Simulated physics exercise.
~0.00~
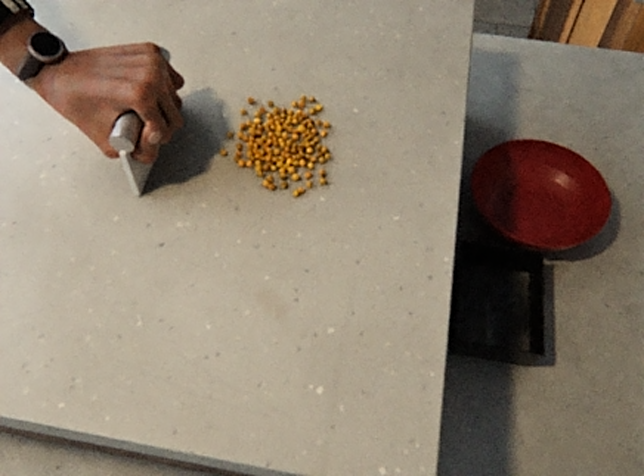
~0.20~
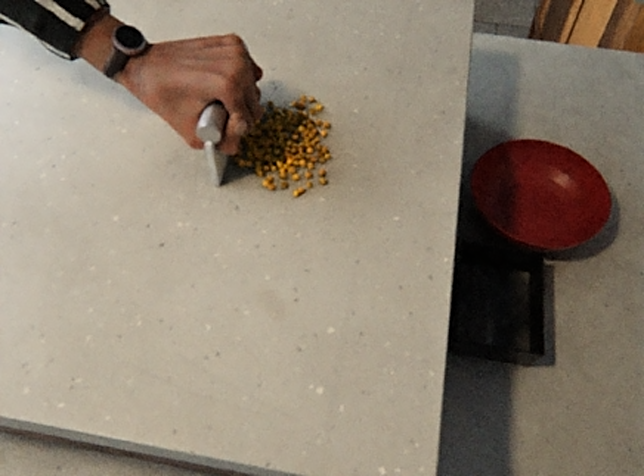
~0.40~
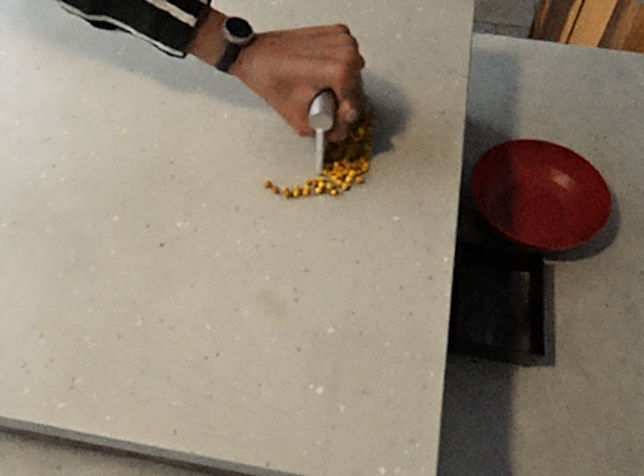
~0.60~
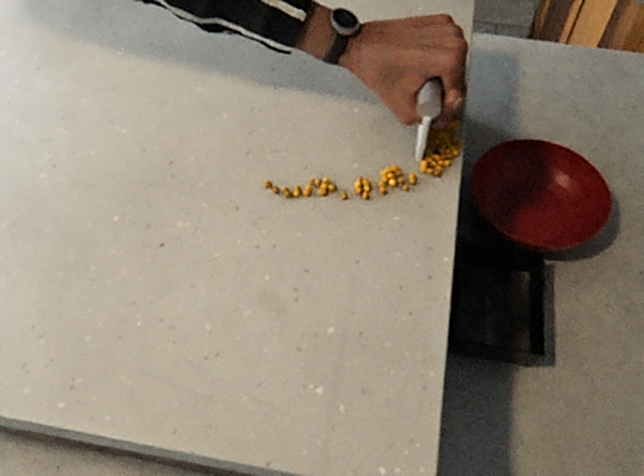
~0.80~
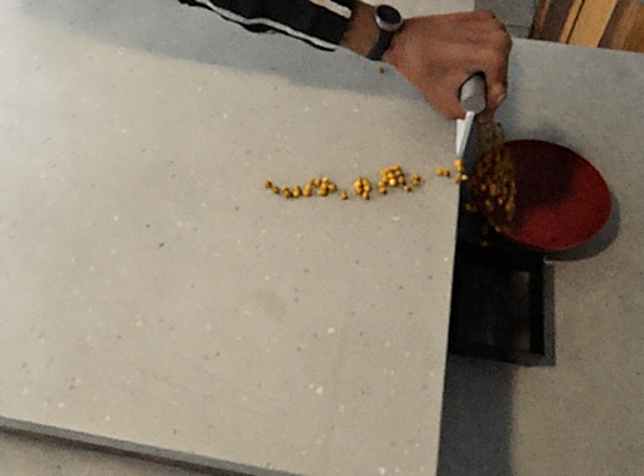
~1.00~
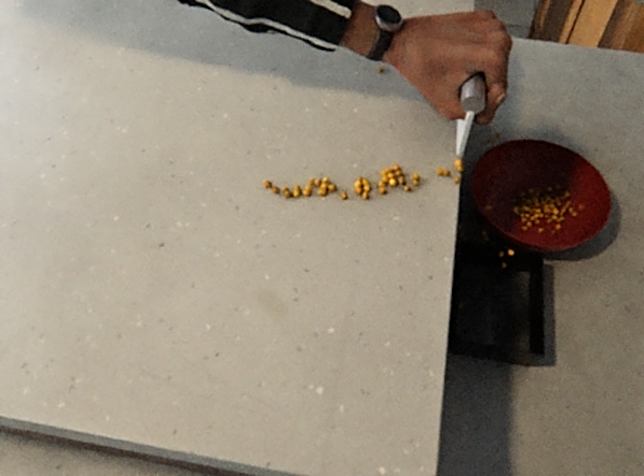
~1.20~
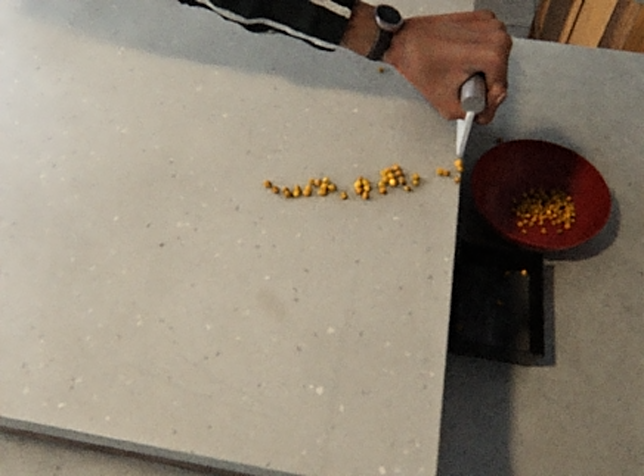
The clip opens on a pale speckled worktop where a hand wearing a watch holds a scraper to the left of a loose pile of yellow maize kernels. Beyond the right edge, lower down, sit a red bowl and a black tin. The hand sweeps the scraper rightward into the pile, bunching many kernels ahead of it while others trail behind in a ragged line. At the edge the scraper stops, and the pushed kernels spill over in a cluster. Most of those land in the red bowl, with very few in the tin, while the trailing line stays on the worktop.
